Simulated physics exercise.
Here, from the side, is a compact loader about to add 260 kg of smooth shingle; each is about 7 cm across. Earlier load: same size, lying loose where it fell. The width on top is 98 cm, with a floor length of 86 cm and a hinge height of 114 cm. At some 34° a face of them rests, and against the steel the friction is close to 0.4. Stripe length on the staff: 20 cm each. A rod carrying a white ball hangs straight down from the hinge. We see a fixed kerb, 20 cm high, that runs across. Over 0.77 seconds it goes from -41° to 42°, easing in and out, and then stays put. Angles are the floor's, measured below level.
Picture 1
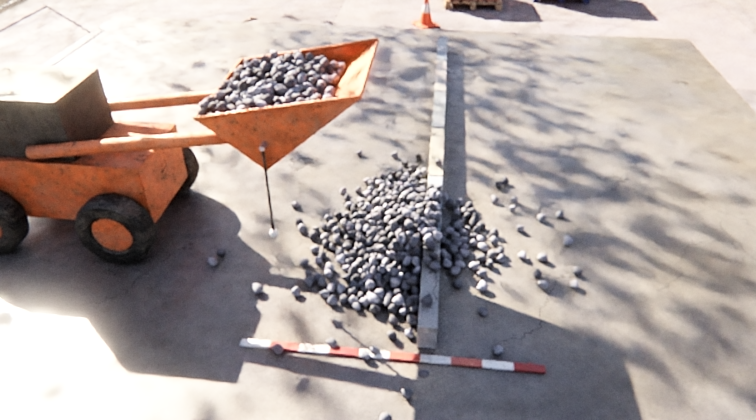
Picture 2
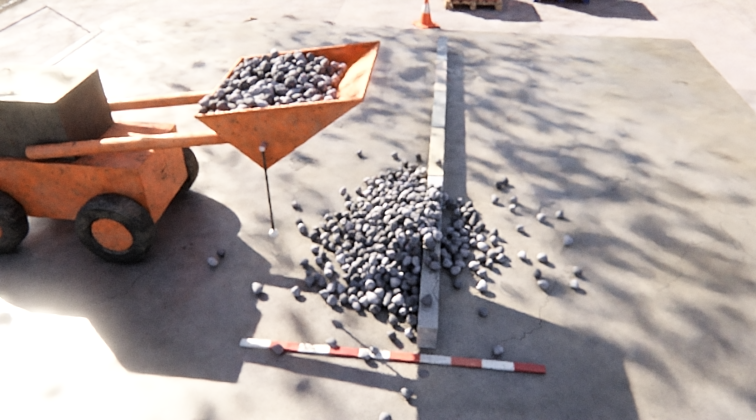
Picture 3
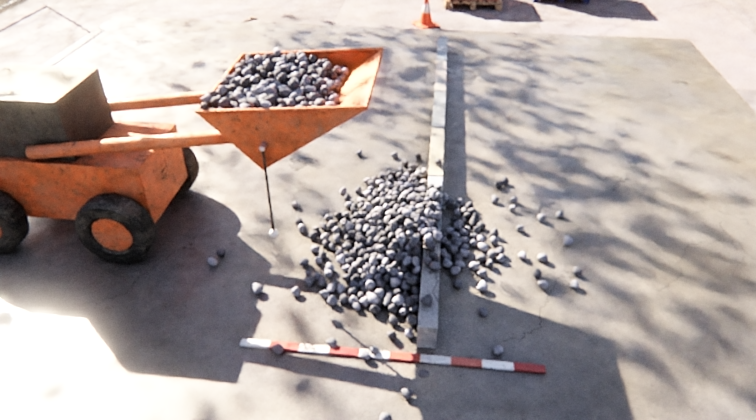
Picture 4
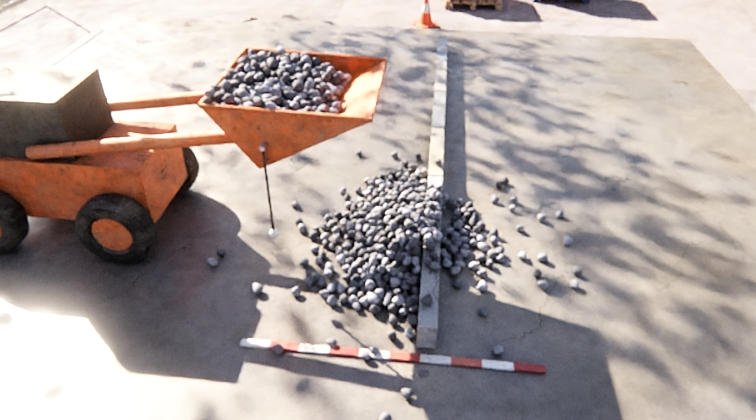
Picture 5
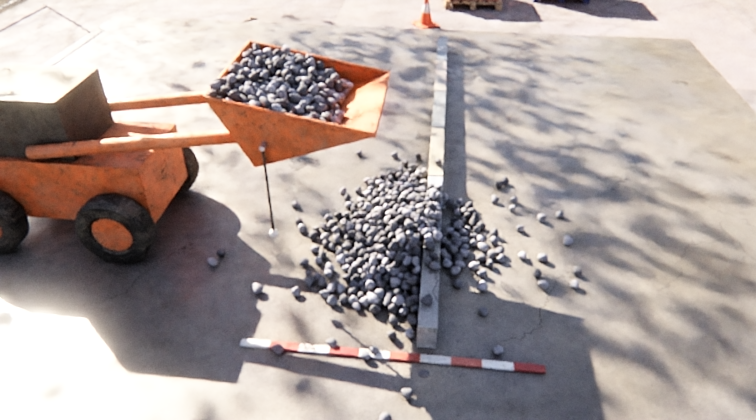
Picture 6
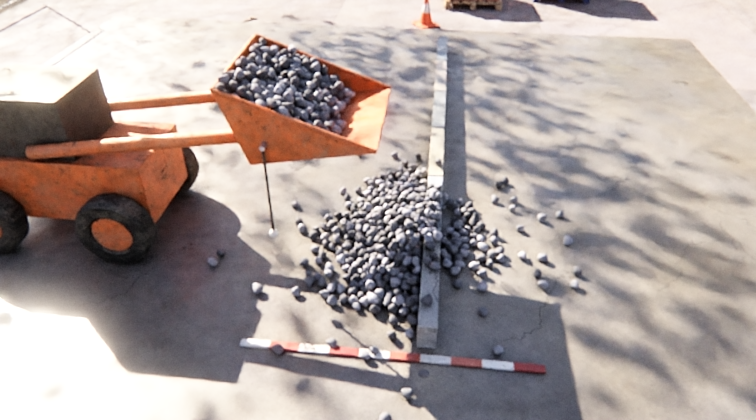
An orange loader on the left slowly tipped its raised bucket of smooth grey stones forward, its front edge dropping toward level, while a loose pile of similar stones lay still across a long kerb.
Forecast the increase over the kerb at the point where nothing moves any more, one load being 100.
I would say 9 per cent.
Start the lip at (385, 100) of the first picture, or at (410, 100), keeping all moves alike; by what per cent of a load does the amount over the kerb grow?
About 25 per cent for the first, 55 per cent for the second.
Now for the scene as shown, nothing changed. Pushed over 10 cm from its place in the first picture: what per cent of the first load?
Around 15 in a hundred.
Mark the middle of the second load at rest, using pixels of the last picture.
(383, 225).
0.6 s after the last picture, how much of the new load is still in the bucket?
It still holds about 70 per cent.
Then, 0.3 s after the last picture the floor is at 29°; in per cent of one load, 100 in the bucket, 88 on this side of the kerb, 12 over the kerb; the foremost stones are at (556, 254).
Then, 0.6 s after the last picture the floor is at 42°; in per cent of one load, 70 in the bucket, 118 on this side of the kerb, 12 over the kerb; the foremost stones are at (556, 254).
Then, 0.9 s after the last picture the floor is at 42°; in per cent of one load, 9 in the bucket, 177 on this side of the kerb, 14 over the kerb; the foremost stones are at (556, 254).
Then, 3.3 s after the last picture the floor is at 42°; in per cent of one load, 0 in the bucket, 179 on this side of the kerb, 21 over the kerb; the foremost stones are at (576, 269). Net gain over the kerb, 9.
